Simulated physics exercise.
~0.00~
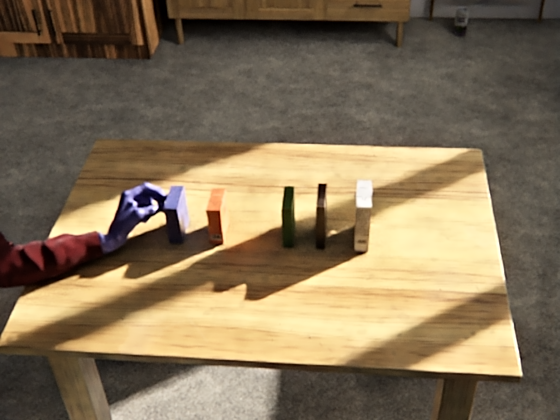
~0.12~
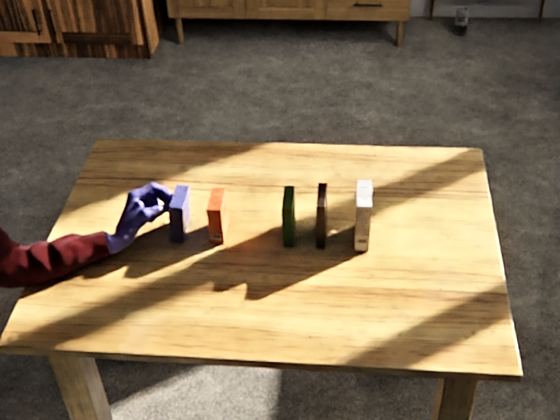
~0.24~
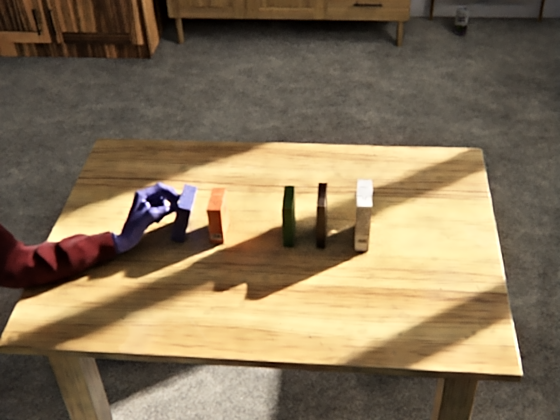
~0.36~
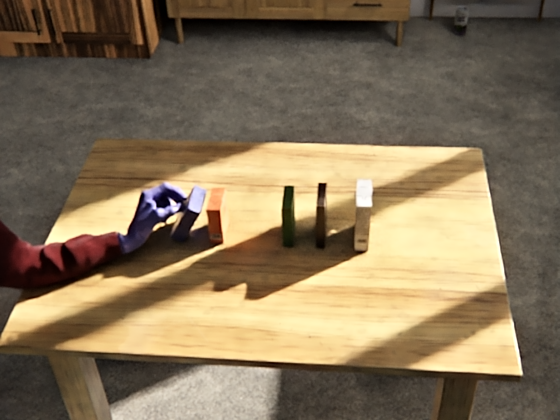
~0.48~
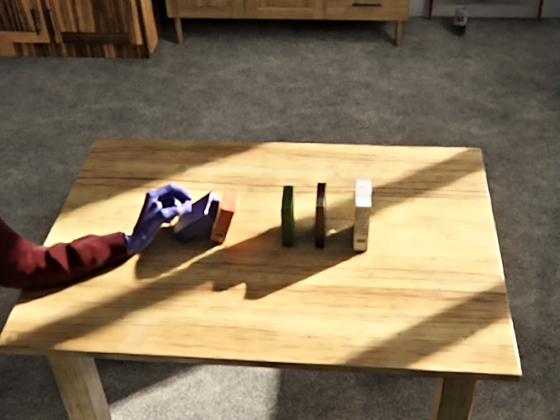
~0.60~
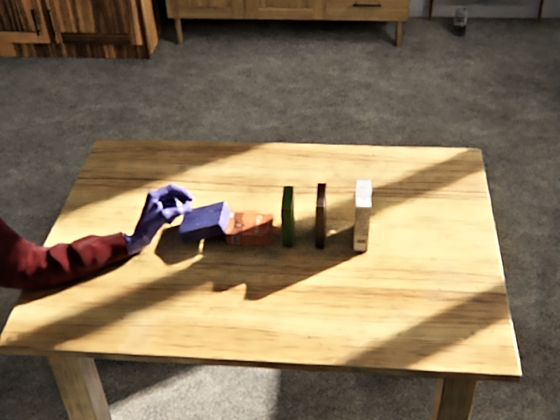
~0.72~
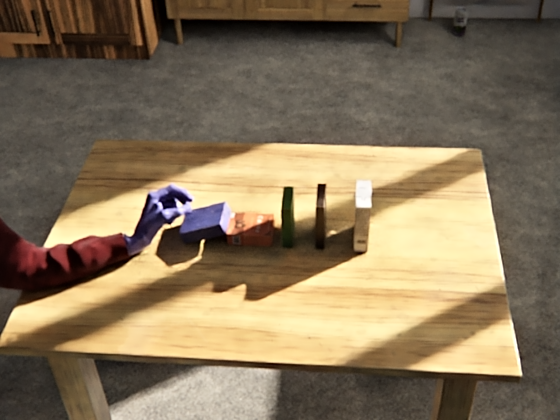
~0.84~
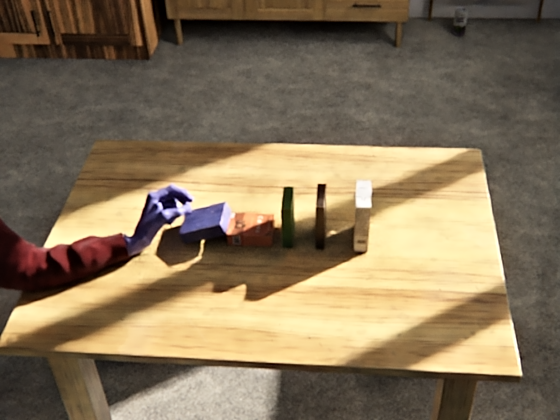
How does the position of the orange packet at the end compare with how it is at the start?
The orange packet stands upright at the start, but by the end it is lying on its side on the table.
